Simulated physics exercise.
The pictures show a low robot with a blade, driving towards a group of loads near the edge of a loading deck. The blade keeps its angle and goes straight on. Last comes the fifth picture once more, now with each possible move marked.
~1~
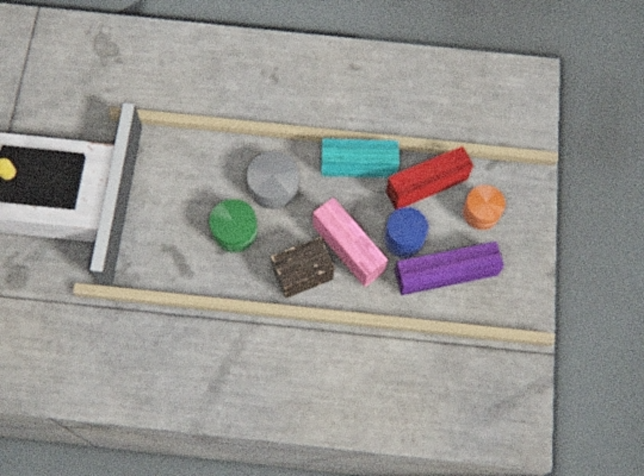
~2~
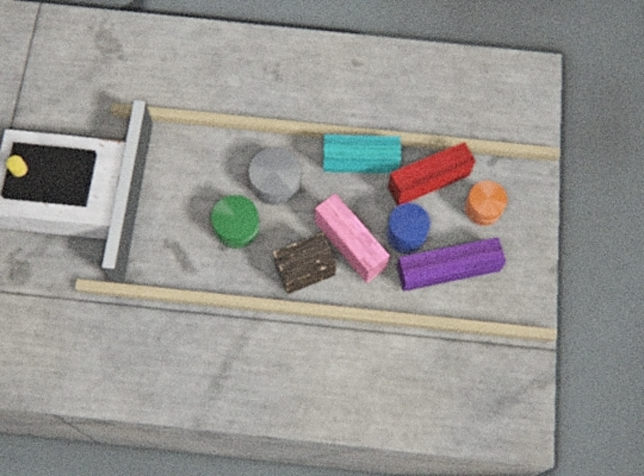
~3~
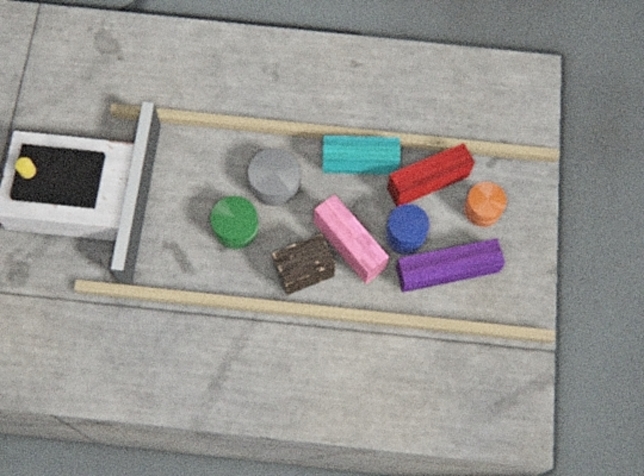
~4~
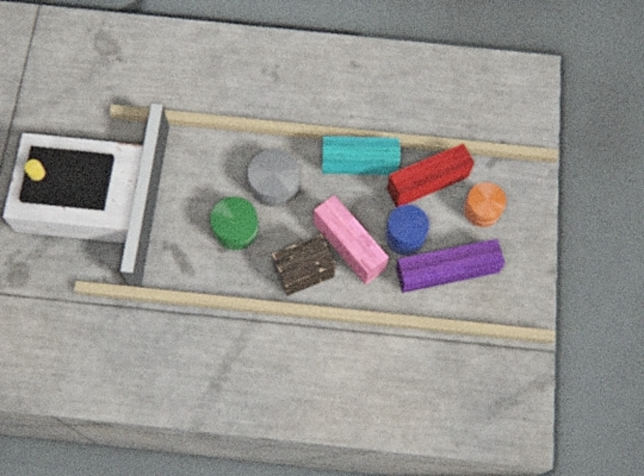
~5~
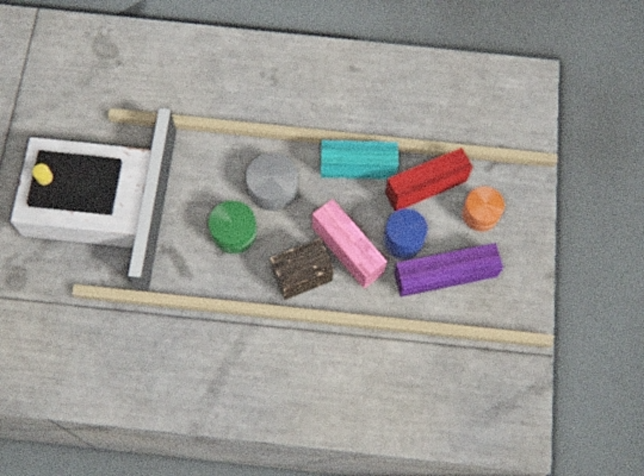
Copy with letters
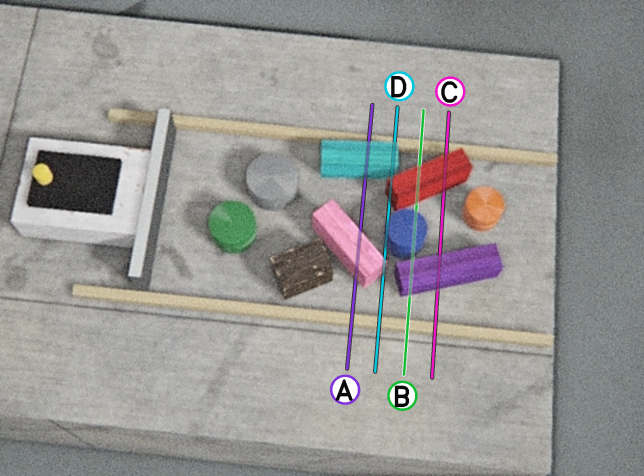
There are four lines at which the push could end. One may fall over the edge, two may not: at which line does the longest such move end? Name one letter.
No second one falls up to C.
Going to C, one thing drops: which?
The purple stick goes over.
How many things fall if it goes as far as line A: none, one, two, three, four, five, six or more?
The count is none.
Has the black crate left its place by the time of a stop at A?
Yes.
On the marked copy, A at (360, 230); B at (414, 236); C at (441, 238); D at (387, 233).
Taking C. A third of the way, robot (187, 194); grey canister (293, 184); green canister (284, 233).
Two thirds of the way, robot (293, 205); purple stick (492, 273); red stick (460, 182).
When it is over, robot (373, 213); purple stick over the edge; orange canister (552, 217); one fallen.
As for the rest, A is within the limit but short; B is within the limit but short; D is within the limit but short.
